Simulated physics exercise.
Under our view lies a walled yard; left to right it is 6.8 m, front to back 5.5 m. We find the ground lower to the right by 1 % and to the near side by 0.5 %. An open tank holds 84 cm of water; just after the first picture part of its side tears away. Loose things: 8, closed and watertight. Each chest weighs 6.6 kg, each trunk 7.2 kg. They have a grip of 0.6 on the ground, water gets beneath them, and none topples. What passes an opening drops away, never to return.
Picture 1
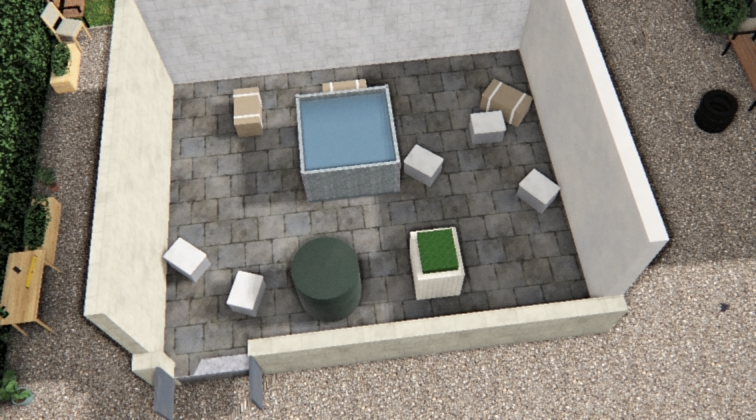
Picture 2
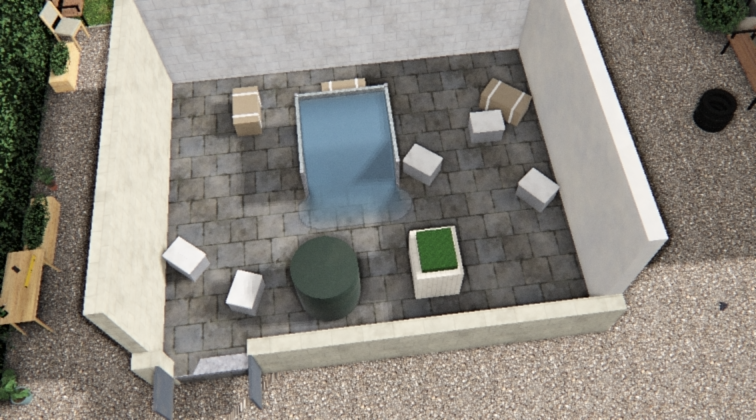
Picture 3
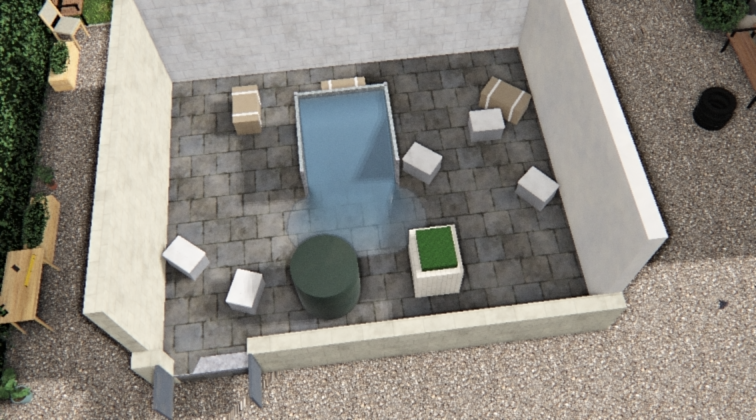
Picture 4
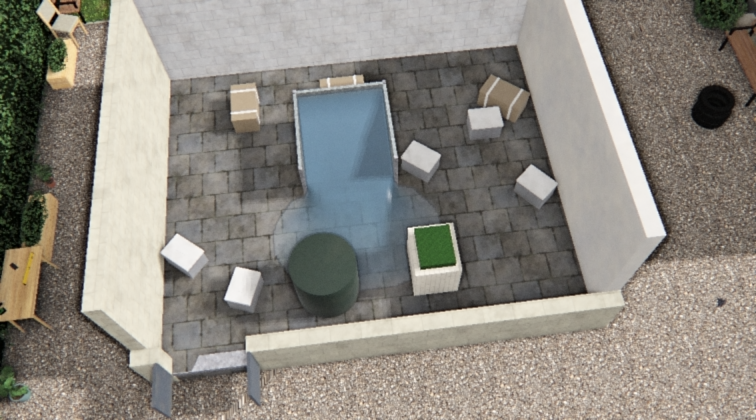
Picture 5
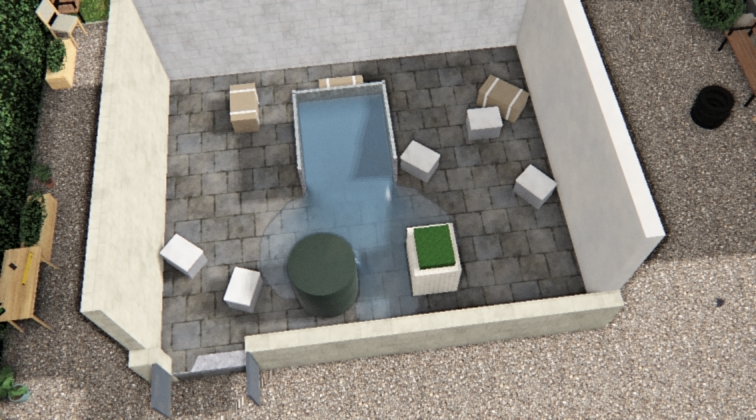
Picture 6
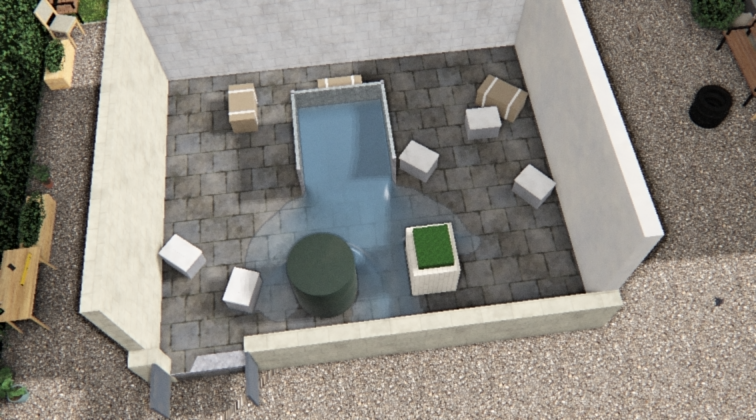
A walled yard paved in grey stone, with gravel outside and a green hedge at the left, is seen from high above. Inside stand an open tank of blue water near the back wall, a dark green cylinder, a grass-topped white planter, scattered white cubes and tan boxes. The tank's near side gives way and water spreads forward around the cylinder and planter, while the view drifts very slightly.
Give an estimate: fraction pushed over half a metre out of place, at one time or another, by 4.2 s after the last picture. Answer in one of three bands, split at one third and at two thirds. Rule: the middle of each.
One to two thirds.
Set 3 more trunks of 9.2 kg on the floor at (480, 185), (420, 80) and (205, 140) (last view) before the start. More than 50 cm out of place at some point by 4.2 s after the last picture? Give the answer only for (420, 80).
Below.
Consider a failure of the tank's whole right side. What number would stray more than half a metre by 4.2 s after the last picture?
So the tally would be 6.
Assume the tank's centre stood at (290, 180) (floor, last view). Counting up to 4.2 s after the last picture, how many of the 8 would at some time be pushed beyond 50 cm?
Count: 4.
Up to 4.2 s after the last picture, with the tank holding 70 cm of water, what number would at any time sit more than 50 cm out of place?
In that case the number is 4.
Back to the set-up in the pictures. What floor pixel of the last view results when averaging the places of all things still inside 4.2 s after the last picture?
They average out to somewhere around (378, 99).
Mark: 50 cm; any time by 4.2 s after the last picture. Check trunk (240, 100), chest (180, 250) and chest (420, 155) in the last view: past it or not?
Result, in order: Undershooting / overshooting / undershooting.
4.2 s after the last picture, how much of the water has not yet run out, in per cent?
Still held: Near 88 %.
Then, 0.4 s after the last picture 0 of 8 are over 50 cm from their spots; 0 afloat.
Then, 1.5 s after the last picture 1 of 8 are over 50 cm from their spots; 3 afloat.
Then, 2.8 s after the last picture 3 of 8 are over 50 cm from their spots; 3 afloat.
Then, 4.2 s after the last picture 5 of 8 are over 50 cm from their spots, and 5 have been at some point; 3 afloat.
